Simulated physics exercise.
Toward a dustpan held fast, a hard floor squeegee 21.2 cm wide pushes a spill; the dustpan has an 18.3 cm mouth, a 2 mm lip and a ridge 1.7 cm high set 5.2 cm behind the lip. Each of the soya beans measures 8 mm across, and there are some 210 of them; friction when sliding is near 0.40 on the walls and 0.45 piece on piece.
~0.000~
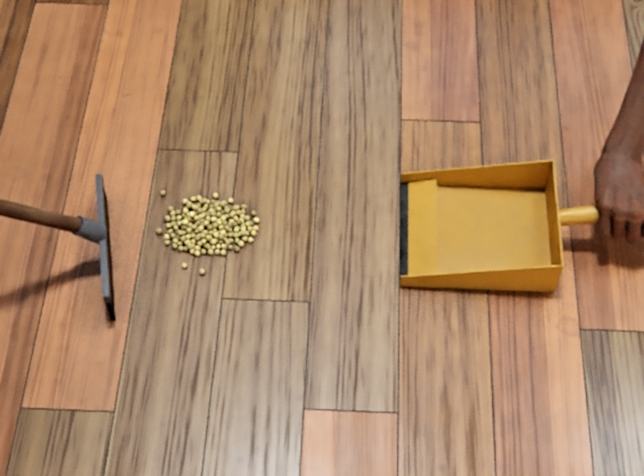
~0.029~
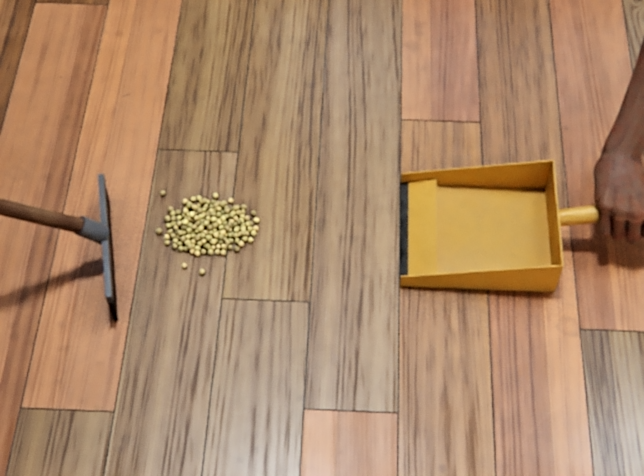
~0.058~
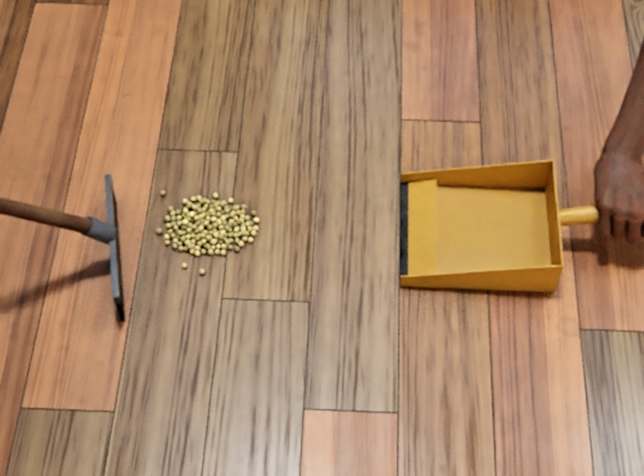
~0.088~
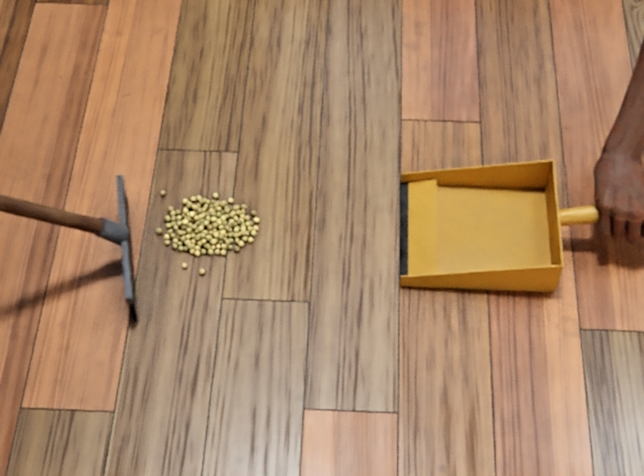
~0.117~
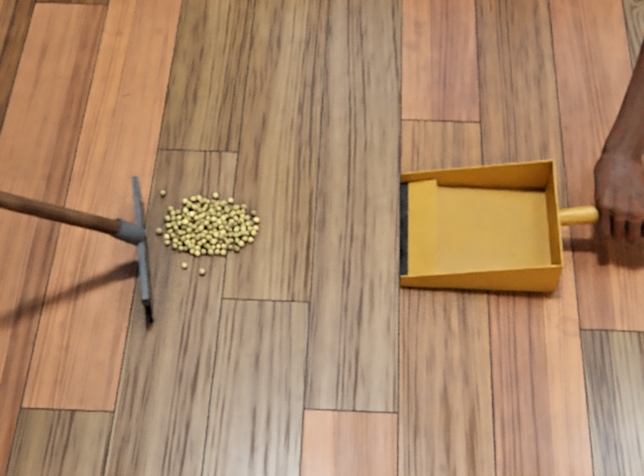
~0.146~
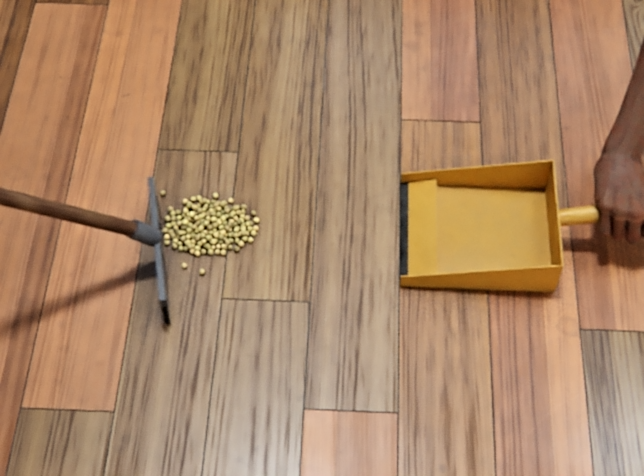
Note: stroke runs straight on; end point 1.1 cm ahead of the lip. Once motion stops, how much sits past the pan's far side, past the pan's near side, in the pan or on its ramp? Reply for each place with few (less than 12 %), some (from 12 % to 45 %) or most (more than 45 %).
Past the pan's far side - some; past the pan's near side - few; in the pan or on its ramp - some.
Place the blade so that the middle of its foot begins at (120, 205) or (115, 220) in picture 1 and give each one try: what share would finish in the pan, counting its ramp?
30 and 30 per cent, roughly.
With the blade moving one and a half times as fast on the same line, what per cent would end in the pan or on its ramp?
I'd put it at roughly 30 per cent.
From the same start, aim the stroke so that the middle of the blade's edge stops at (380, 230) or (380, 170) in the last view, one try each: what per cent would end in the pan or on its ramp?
Some 25 per cent on the first try, 15 per cent on the second.
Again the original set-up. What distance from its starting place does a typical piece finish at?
I'd say near 26 cm.
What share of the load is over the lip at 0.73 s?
Roughly 20 in a hundred.
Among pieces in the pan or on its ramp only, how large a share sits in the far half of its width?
Roughly 40 per cent.
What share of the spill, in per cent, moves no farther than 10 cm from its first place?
Near 0 per cent.
Then, at 0.34 s, middle of the blade 19 cm from the lip; 0 % over the lip, far side 5 %, near side 5 %.
After 0.47 s, middle of the blade 9 cm from the lip; 0 % over the lip, far side 15 %, near side 5 %.
Then, at 0.73 s, middle of the blade 3 cm from the lip; 20 % over the lip, far side 25 %, near side 5 %.
At rest (1.7 s), far side 25 %, near side 5 %, pan 20 %, in front of the lip or behind the blade 50 %.
